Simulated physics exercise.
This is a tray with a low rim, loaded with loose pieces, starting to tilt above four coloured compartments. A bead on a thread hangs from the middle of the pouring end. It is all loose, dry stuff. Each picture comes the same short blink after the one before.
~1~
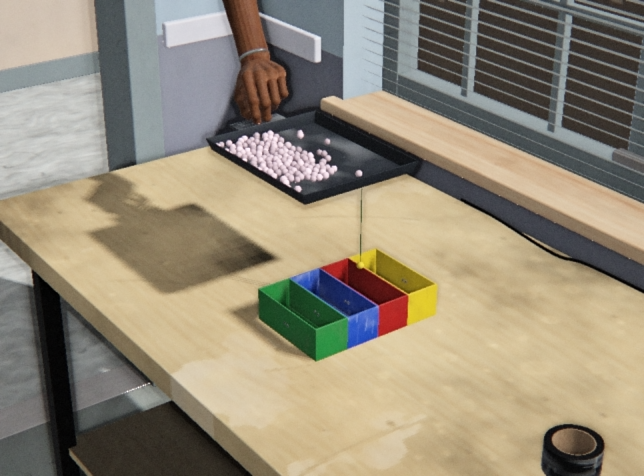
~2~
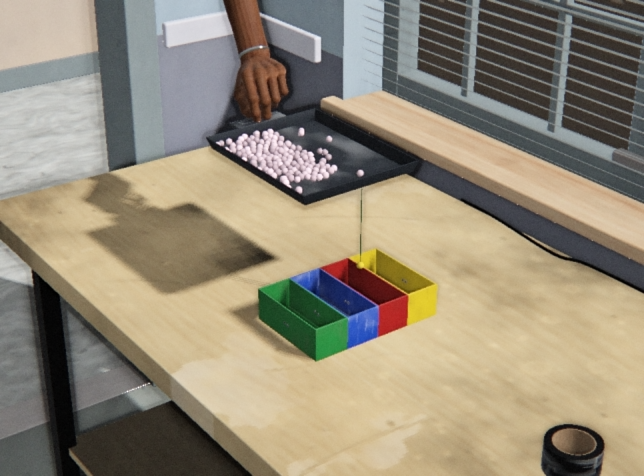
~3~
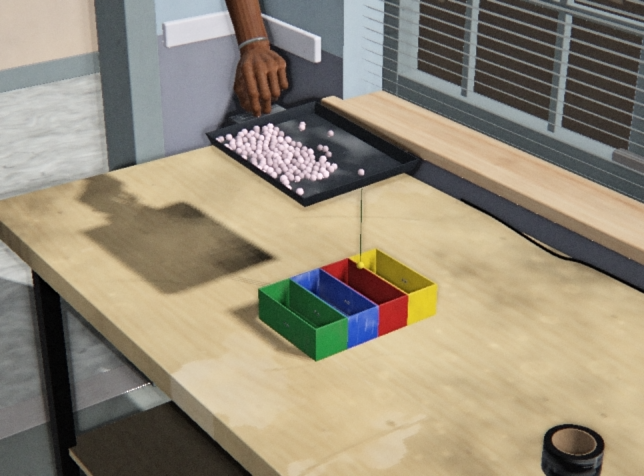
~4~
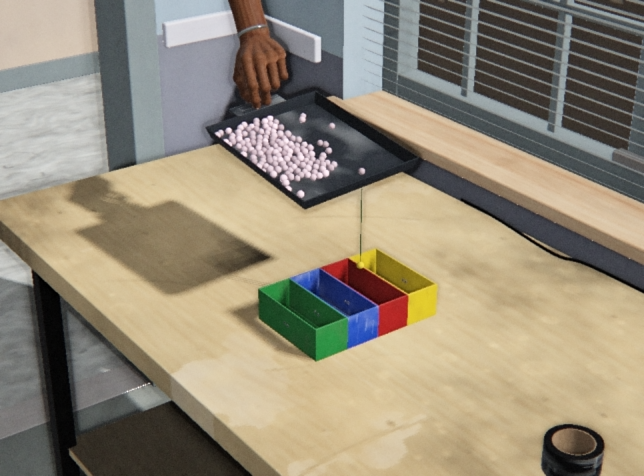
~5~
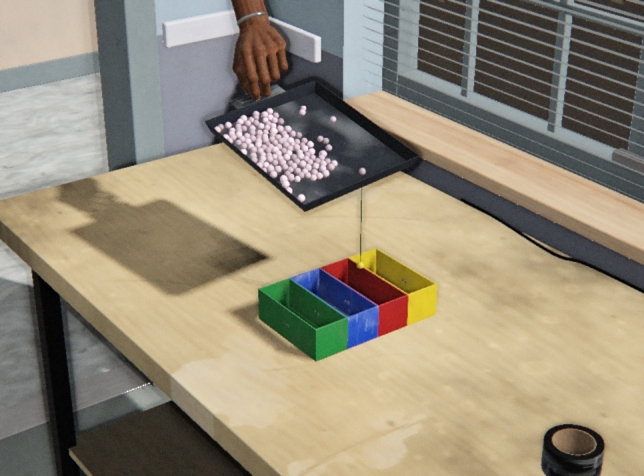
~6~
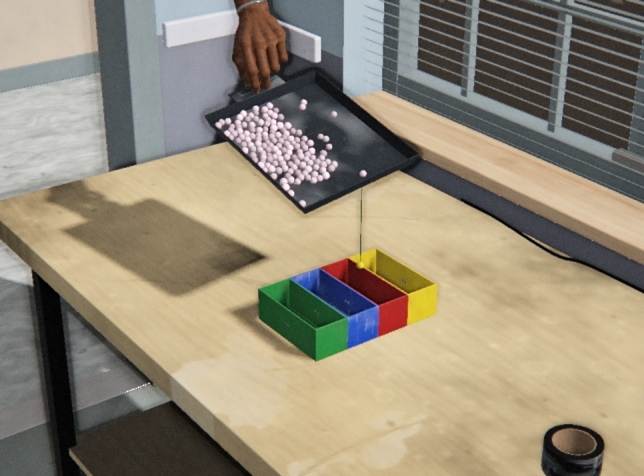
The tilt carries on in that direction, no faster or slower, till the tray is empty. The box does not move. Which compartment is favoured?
Most goes to the green cell.
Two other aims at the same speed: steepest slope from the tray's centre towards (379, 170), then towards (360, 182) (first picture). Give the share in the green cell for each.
In turn 0 and 0 in a hundred.
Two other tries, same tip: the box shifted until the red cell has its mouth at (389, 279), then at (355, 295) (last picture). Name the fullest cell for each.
One: Green. Two: The blue cell.
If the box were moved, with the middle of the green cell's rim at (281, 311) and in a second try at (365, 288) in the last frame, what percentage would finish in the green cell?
The first gives 10 %, the second 0 %.
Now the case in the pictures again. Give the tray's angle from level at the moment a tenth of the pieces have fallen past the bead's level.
At about 65°.
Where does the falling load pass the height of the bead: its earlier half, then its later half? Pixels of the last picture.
The first part at (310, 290); the rest at (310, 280).
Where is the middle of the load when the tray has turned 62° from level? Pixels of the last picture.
Close to (309, 209).
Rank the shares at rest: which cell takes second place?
Next in line is that blue cell.
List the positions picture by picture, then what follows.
In the first frame, corners of the pouring end (305, 193) and (413, 161), level; middle of the load (279, 158), sugar pearls; bead on its thread (360, 265); green cell (332, 337); blue cell (363, 325); red cell (393, 313); yellow cell (422, 302).
In the second frame, corners of the pouring end (305, 193) and (413, 160), level; middle of the load (279, 157).
In the third frame, corners of the pouring end (305, 195) and (413, 159), tipped barely, lowest at the left corner; middle of the load (279, 154).
In the fourth frame, corners of the pouring end (305, 198) and (413, 157), tipped a little, lowest at the left corner; middle of the load (279, 150).
In the fifth frame, corners of the pouring end (305, 201) and (413, 155), tipped a little, lowest at the left corner; middle of the load (279, 147).
In the sixth frame, corners of the pouring end (305, 204) and (414, 153), tipped clearly, lowest at the left corner; middle of the load (279, 146), almost all on the move; green cell (332, 337); blue cell (363, 325); red cell (393, 313); yellow cell (422, 302).
Just after the last frame, tray tipped steeply; roughly two thirds on the tray; about a tenth in the green cell; about a tenth in the blue cell; just a few in the red cell; about a tenth falling or outside the box.
A moment on, tray tipped past a quarter turn; just a few on the tray; roughly two thirds in the green cell; roughly a quarter in the blue cell; just a few in the red cell; about a tenth falling or outside the box.
Further on, tray tipped past a quarter turn; roughly two thirds in the green cell; roughly a quarter in the blue cell; just a few in the red cell; about a tenth falling or outside the box.
When it is over, tray tipped past a quarter turn; roughly two thirds in the green cell; roughly a quarter in the blue cell; just a few in the red cell; not one in the yellow cell; about a tenth outside the box.
